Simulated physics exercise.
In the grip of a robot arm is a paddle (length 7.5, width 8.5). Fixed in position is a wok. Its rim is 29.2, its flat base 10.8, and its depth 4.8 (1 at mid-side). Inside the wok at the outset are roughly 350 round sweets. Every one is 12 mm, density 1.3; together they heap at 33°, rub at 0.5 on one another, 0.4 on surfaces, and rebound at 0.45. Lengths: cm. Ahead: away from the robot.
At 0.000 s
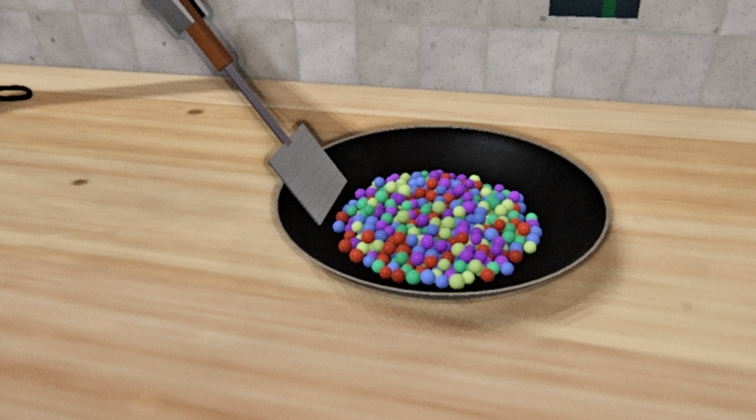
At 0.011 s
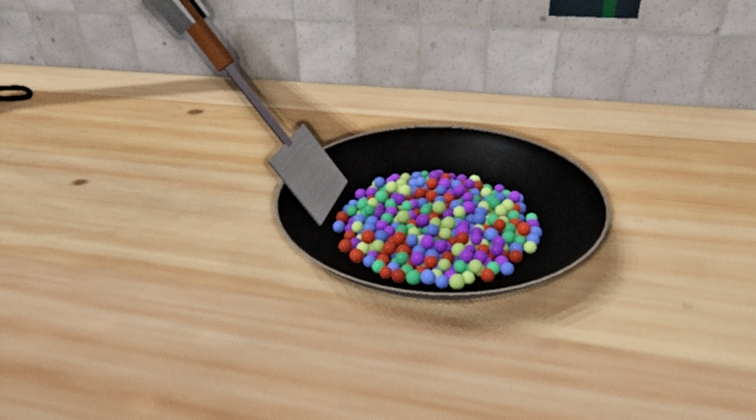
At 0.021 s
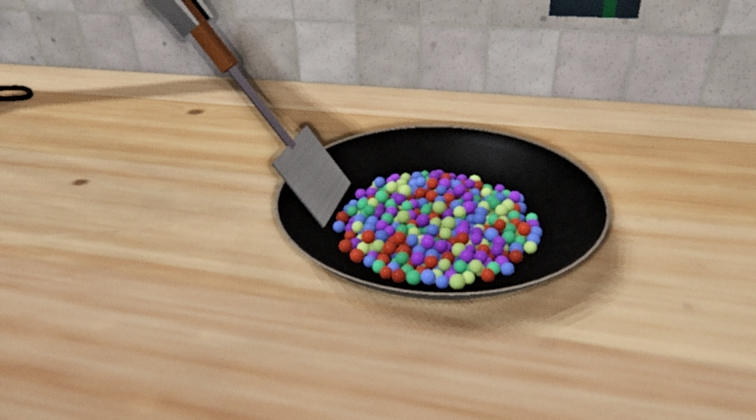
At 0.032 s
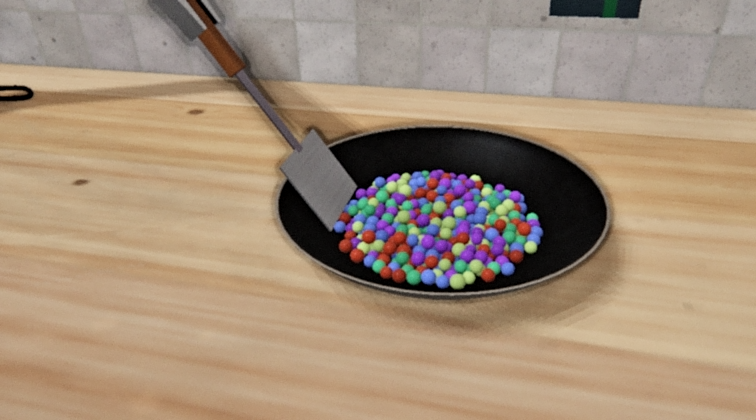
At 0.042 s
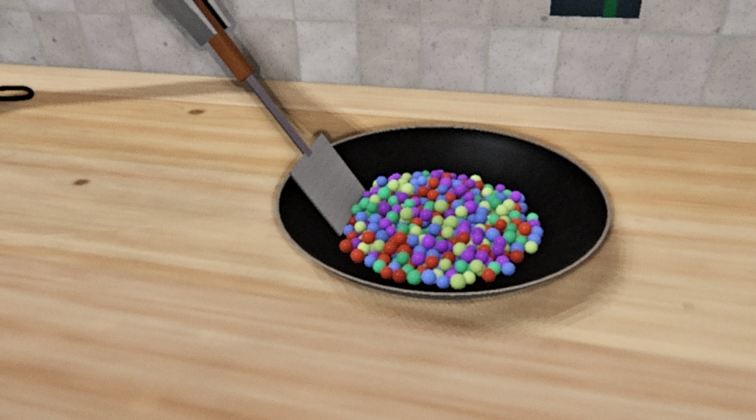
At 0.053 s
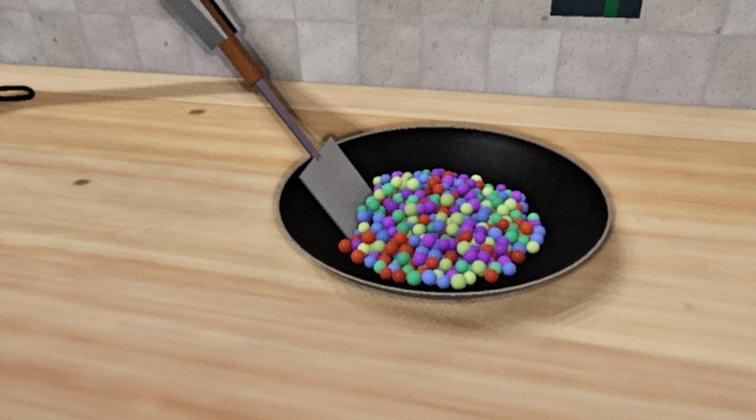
Metal spatula edging slowly rightward in a black wok on a wooden counter, nudging the left side of a multicoloured sweet pile.
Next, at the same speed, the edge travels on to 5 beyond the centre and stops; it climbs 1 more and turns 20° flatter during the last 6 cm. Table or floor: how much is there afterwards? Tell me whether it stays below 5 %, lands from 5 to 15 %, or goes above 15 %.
It stays below 5 %.
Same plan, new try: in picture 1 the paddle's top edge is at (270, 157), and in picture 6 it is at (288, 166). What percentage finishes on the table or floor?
Near 0 in a hundred.
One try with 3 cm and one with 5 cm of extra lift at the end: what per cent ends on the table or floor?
You'd get some 0 per cent with the first setting and some 5 per cent with the second.
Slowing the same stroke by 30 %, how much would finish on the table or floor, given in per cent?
Estimated share: Some 0 %.
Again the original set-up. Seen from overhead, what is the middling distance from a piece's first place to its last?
About 6 centimetres.
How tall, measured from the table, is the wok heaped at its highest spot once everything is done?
About 6.0 centimetres.
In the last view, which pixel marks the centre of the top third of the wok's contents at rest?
About (543, 209).
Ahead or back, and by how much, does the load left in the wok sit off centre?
Ahead, by around 5.5 cm.
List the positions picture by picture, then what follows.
The first picture shows paddle top edge at (286, 141), sloping 55°; upper third of the load around (435, 213), from x 340 to 535, top at y 175; 353 in the wok.
The second picture shows paddle top edge at (287, 142), sloping 55°; upper third of the load around (435, 213), from x 340 to 535, top at y 175.
The third picture shows paddle top edge at (290, 144), sloping 55°; upper third of the load around (435, 213), from x 340 to 535, top at y 175.
The fourth picture shows paddle top edge at (297, 147), sloping 55°; upper third of the load around (435, 213), from x 340 to 535, top at y 175.
The fifth picture shows paddle top edge at (306, 152), sloping 55°; upper third of the load around (431, 211), from x 345 to 535, top at y 175.
The sixth picture shows paddle top edge at (316, 156), sloping 55°; upper third of the load around (433, 209), from x 345 to 540, top at y 175; 353 in the wok.
By 0.11 s, sloping 55°, highest piece 6 above the table; 353 in the wok.
By 0.16 s, sloping 48°, highest piece 6 above the table; 353 in the wok.
By 0.39 s, sloping 35°, highest piece 5 above the table; 350 in the wok, 3 on the table or floor.
By 1.44 s, sloping 35°, highest piece 5 above the table; 350 in the wok, 3 on the table or floor.
Final count, 350 in the wok, 3 on the table or floor. That is 1 % on the table or floor.
